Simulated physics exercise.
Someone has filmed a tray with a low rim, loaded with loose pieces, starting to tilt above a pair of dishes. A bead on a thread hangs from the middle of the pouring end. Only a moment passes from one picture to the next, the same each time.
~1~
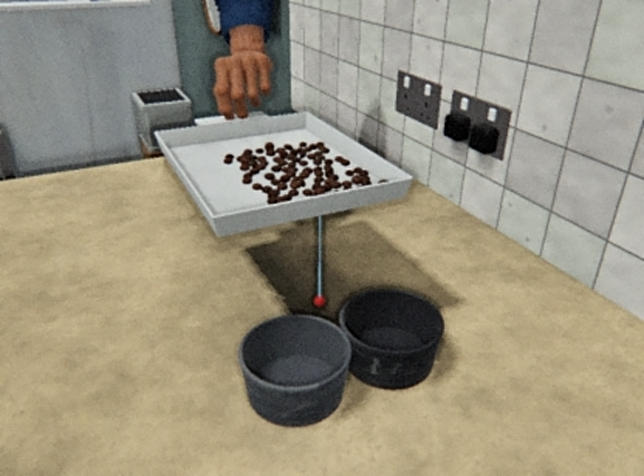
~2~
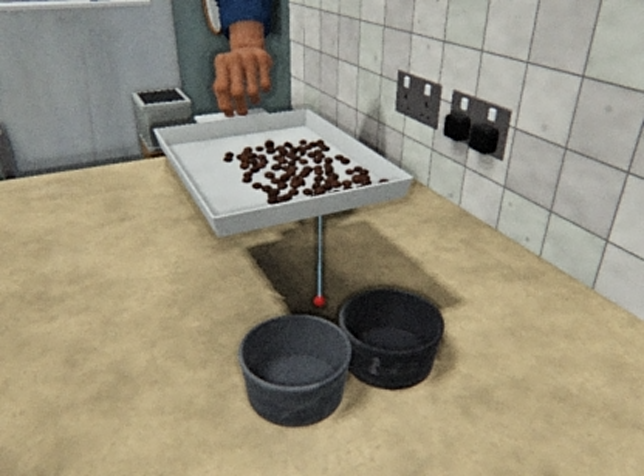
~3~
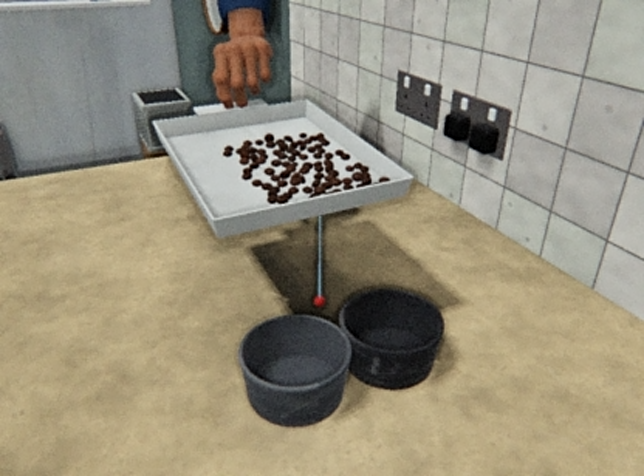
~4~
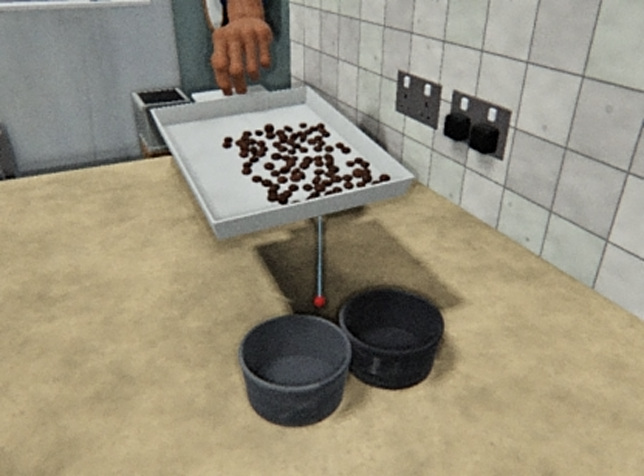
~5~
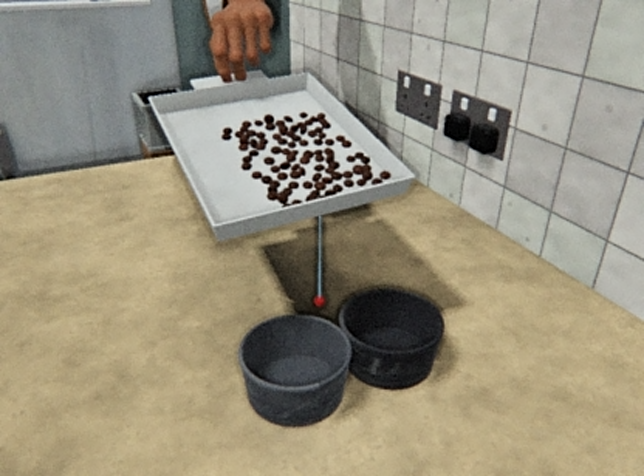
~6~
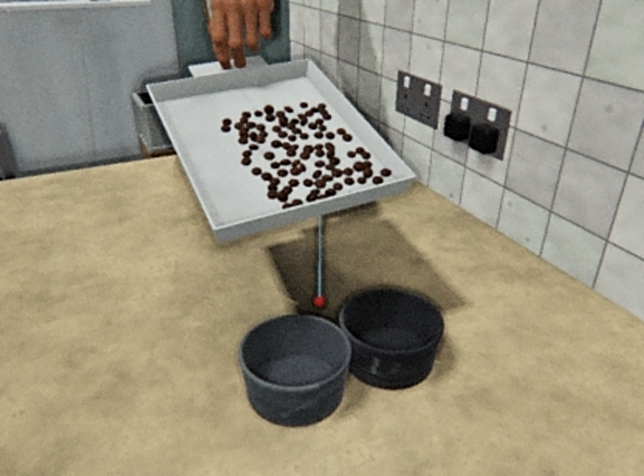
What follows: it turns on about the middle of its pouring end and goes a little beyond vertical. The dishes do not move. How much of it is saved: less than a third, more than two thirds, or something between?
Together they catch more than two thirds.
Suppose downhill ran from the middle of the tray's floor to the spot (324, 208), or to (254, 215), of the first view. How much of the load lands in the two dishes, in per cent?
First some 90, then 50 per cent.
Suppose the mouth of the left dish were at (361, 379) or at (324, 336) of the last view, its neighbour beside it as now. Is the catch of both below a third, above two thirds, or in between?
One: Under a third. Two: One to two thirds.
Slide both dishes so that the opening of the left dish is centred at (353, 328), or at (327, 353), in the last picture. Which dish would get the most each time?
In turn: The left one; the dish on the left.
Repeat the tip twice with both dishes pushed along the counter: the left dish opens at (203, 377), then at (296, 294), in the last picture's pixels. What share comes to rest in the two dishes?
About 80 and 0 per cent.
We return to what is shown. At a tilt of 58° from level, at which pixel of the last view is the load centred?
Close to (302, 193).
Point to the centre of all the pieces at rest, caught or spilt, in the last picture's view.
Close to (301, 387).
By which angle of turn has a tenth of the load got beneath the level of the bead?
Roughly 80°.
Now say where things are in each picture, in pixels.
The first frame shows corners of the pouring end (217, 214) and (406, 177), level; middle of the load (294, 170), flat chocolate drops; left dish (318, 402); right dish (418, 366); bead on its thread (320, 301).
The second frame shows corners of the pouring end (217, 214) and (406, 176), level; middle of the load (294, 169).
The third frame shows corners of the pouring end (217, 216) and (407, 176), tipped barely, lowest at the left corner; middle of the load (294, 165).
The fourth frame shows corners of the pouring end (217, 219) and (407, 175), tipped a little, lowest at the left corner; middle of the load (294, 159).
The fifth frame shows corners of the pouring end (218, 221) and (408, 175), tipped a little, lowest at the left corner; middle of the load (294, 153).
The sixth frame shows corners of the pouring end (218, 224) and (409, 174), tipped clearly, lowest at the left corner; middle of the load (294, 147); left dish (318, 402); right dish (418, 366).
Just after the last frame, tray tipped steeply; every one on the tray.
A moment on, tray tipped right over; the larger part on the tray; about a tenth in the left dish; about a tenth outside both; about a tenth in the air.
Further on, tray tipped past a quarter turn; roughly two thirds in the left dish; about a tenth in the right dish; roughly a quarter outside both.
When it is over, tray tipped past a quarter turn; roughly two thirds in the left dish; about a tenth in the right dish; roughly a quarter outside both.
